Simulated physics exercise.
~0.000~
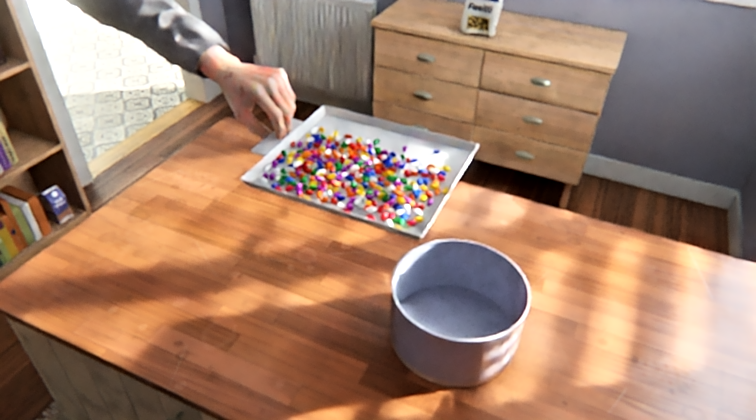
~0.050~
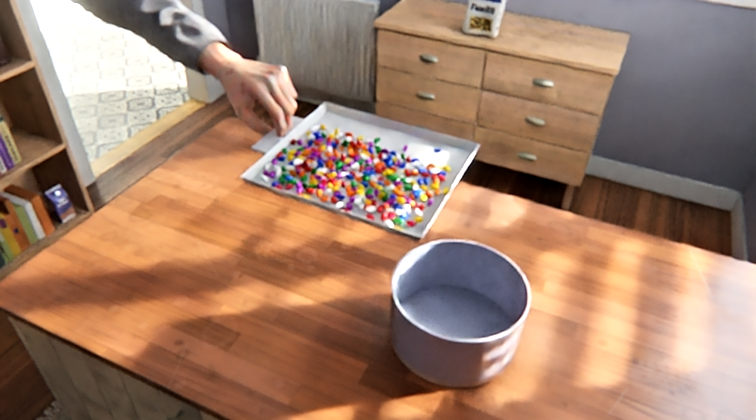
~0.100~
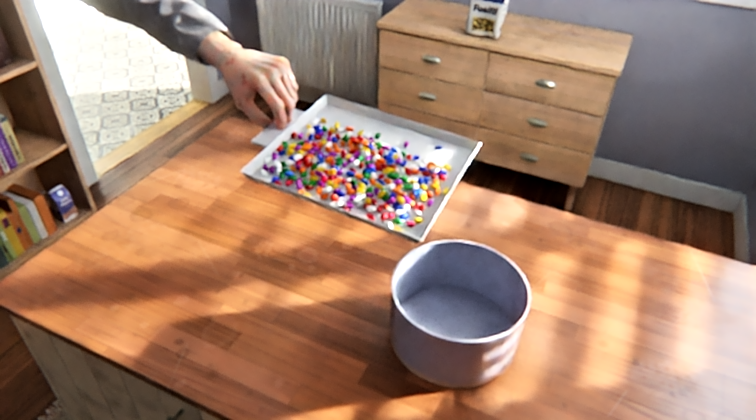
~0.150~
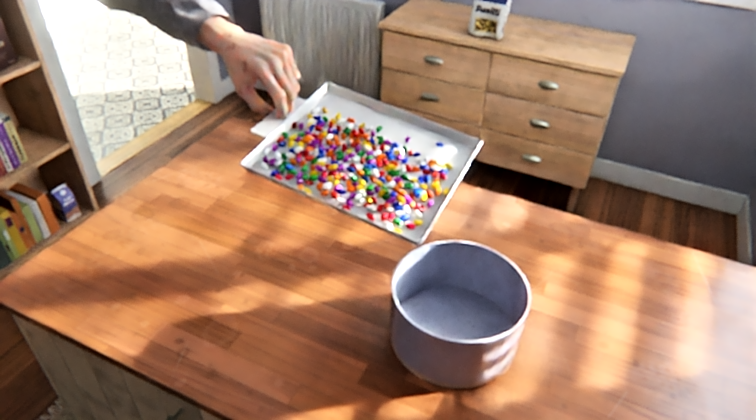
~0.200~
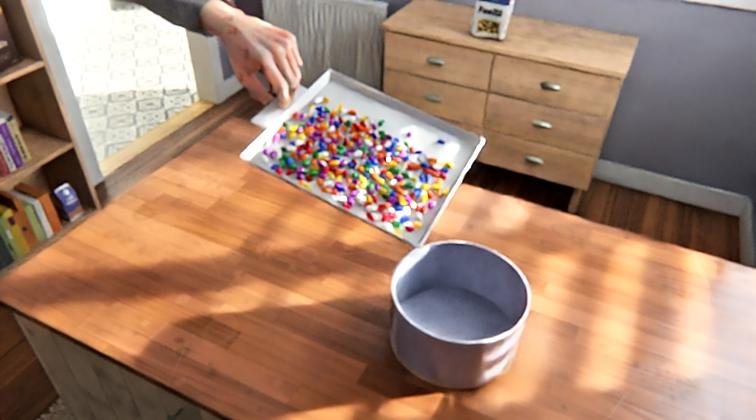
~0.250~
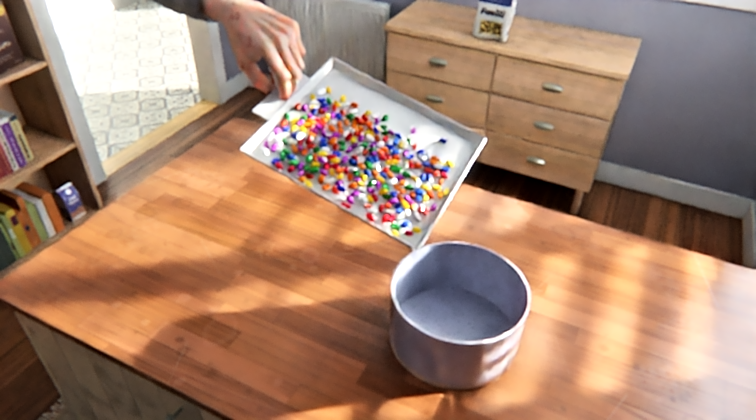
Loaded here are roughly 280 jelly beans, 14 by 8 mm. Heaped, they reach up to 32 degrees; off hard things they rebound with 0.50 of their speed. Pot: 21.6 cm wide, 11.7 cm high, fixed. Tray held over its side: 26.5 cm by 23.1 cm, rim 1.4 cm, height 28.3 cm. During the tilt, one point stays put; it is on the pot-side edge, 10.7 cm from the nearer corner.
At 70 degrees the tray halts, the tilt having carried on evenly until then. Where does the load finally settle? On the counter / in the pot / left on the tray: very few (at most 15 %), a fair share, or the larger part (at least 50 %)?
Counter: The larger part; pot: A fair share; left on the tray: Very few.
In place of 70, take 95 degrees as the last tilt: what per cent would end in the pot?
It would be near 45 per cent.
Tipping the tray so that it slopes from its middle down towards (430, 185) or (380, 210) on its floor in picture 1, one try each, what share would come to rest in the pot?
About 65 per cent on the first try and 30 per cent on the second.
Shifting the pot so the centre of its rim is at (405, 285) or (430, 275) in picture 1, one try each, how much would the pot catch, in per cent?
I'd say some 45 per cent for the first and some 25 per cent for the second.
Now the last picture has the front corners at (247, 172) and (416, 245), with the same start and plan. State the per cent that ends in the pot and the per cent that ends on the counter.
You'd end with pot at 25 and counter at 70.
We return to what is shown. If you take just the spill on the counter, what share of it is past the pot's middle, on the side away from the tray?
About 70 %.
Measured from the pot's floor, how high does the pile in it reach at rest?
Height: Approx. 1.5 cm.
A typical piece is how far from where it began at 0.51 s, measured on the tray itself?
It has moved some 5 cm from its start.
Then, at 0.51 s, tilt 45 degrees; the tray holds 100 %, the pot 0 %.
After 0.68 s, tilt 62 degrees; the tray holds 80 %, the pot 0 %.
Then, at 0.97 s, tilt 70 degrees; the tray holds 5 %, the pot 35 %.
At rest (2.5 s), counter 60 %, pot 40 %, tray 0 %.
